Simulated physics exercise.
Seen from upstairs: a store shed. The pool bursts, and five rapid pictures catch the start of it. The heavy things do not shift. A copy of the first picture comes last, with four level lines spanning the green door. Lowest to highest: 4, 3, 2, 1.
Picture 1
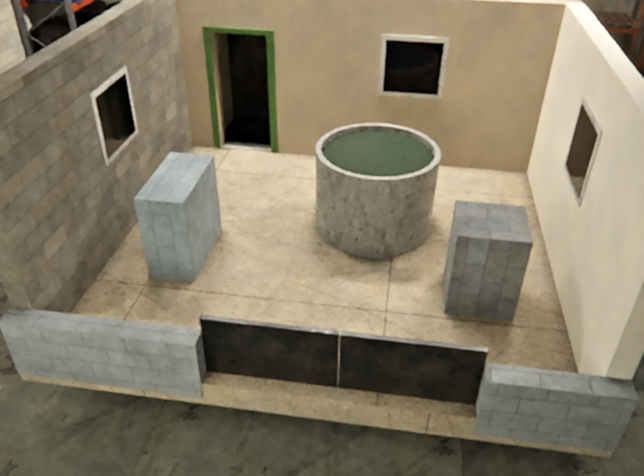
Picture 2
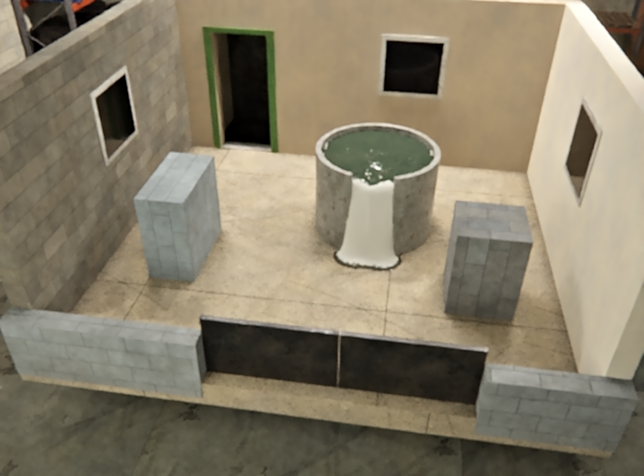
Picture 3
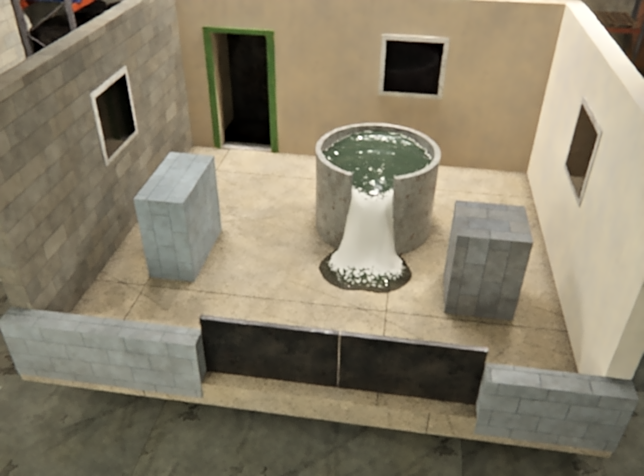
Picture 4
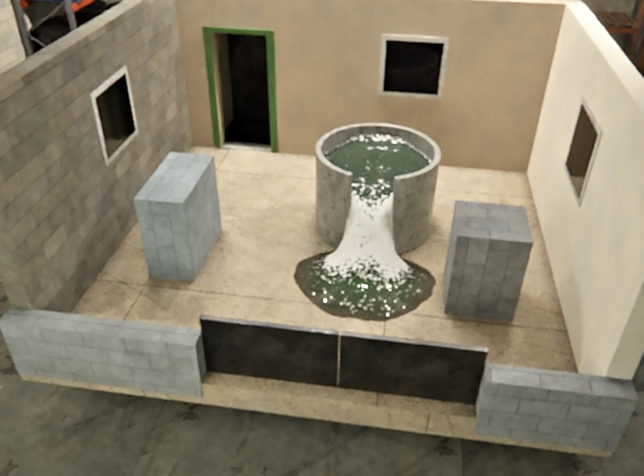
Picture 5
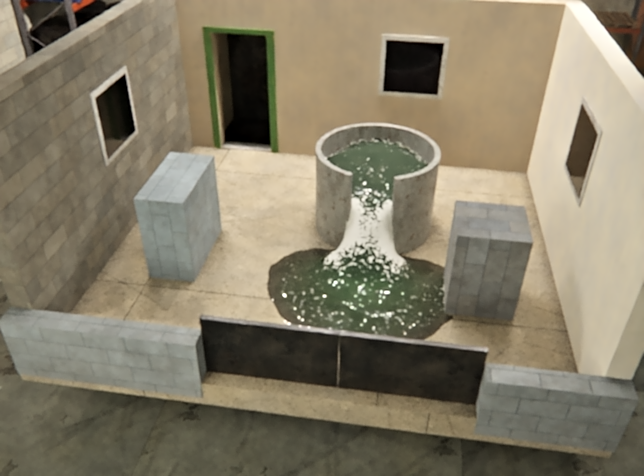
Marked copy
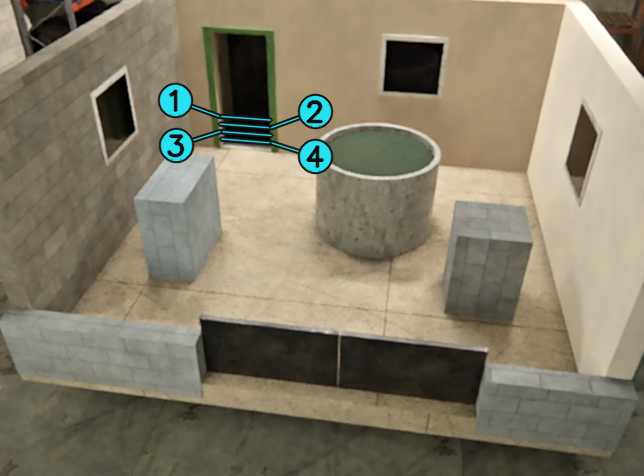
Water poured out through the front of a round grey pool in a walled yard, foaming white, and spread across the pale floor in a widening green puddle between the two grey blocks.
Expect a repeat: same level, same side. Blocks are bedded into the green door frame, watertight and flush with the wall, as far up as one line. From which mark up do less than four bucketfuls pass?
It is 4.
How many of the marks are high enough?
All of them.
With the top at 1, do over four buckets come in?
No.
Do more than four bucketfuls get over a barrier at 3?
No, that is safe.
On the marked copy, 1 at (244, 118); 2 at (245, 125); 3 at (245, 133); 4 at (246, 140); from the bottom up 4, 3, 2, 1.
If 1 is chosen, nothing gets over.
If 2 is chosen, nothing gets over.
If 3 is chosen, nothing gets over.
If 4 is chosen, nothing gets over.
